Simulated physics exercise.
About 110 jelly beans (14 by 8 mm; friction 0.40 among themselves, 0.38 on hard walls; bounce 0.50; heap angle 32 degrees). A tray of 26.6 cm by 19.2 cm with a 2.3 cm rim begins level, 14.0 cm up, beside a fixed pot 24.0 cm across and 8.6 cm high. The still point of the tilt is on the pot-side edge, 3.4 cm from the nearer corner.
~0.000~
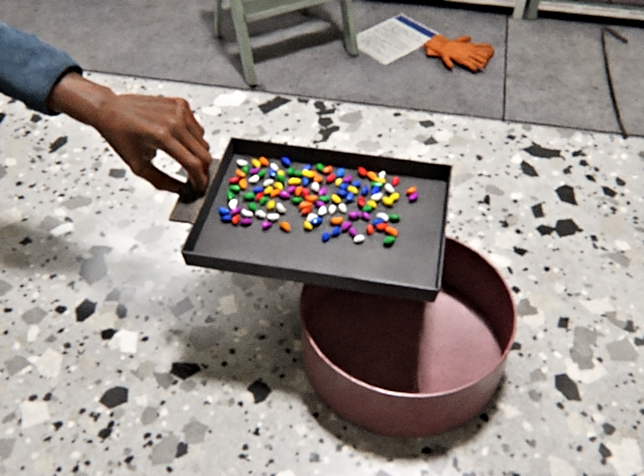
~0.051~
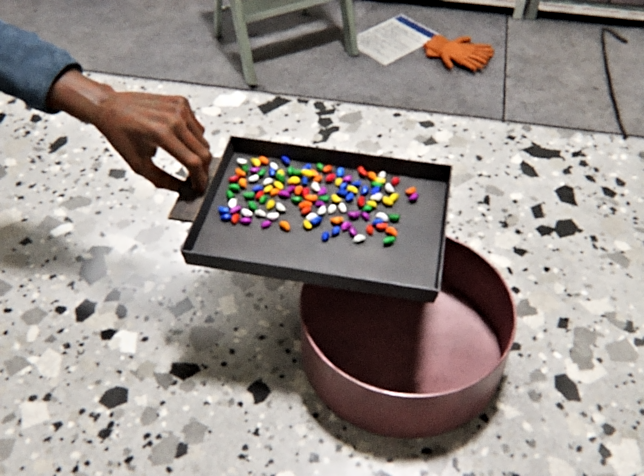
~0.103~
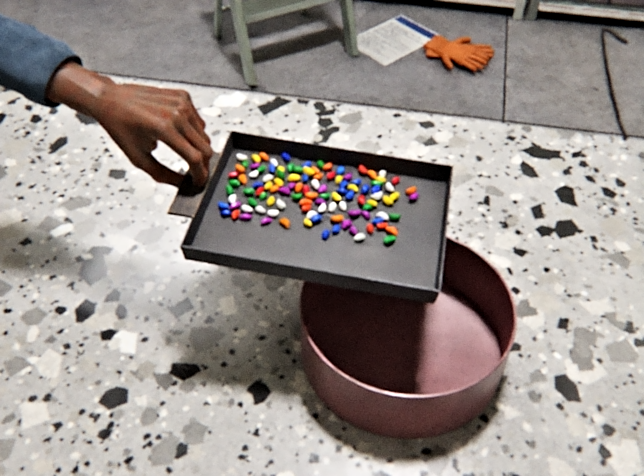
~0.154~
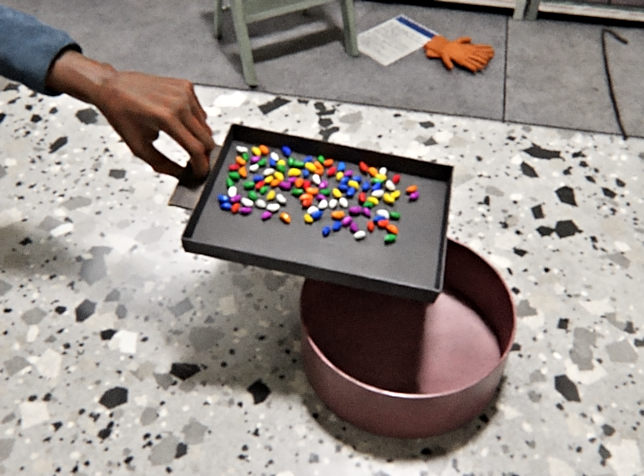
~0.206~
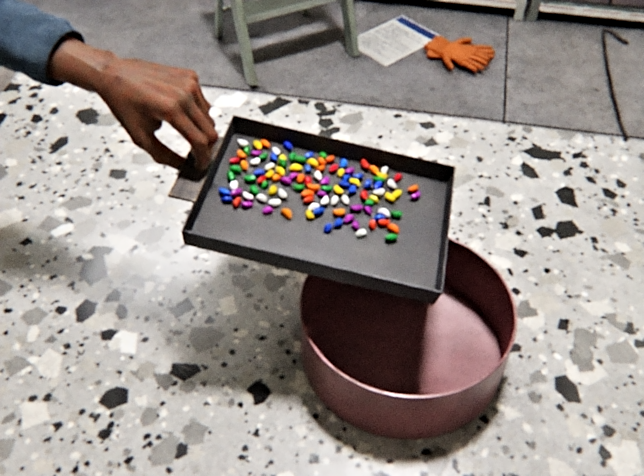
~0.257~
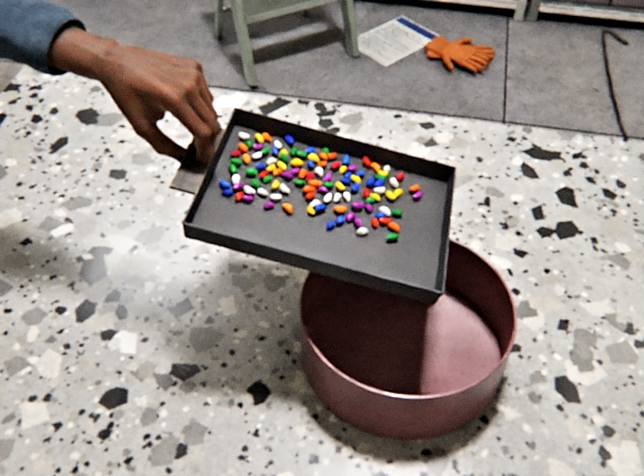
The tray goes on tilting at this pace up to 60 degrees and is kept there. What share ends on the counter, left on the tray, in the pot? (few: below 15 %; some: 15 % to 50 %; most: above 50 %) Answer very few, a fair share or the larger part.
Counter: Very few, tray: The larger part, pot: Very few.
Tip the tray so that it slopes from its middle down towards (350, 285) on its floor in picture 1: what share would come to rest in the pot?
Some 5 per cent.
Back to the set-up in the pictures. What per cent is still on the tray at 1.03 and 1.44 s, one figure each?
In turn: 100, 95.
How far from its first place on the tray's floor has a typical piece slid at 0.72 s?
About 7 cm.
Then, at 0.72 s, tilt 34 degrees; the tray holds 100 %, the pot 0 %.
After 1.03 s, tilt 50 degrees; the tray holds 100 %, the pot 0 %.
Then, at 1.44 s, tilt 60 degrees; the tray holds 95 %, the pot 0 %.
At rest (1.8 s), counter 0 %, tray 95 %, pot 0 %.
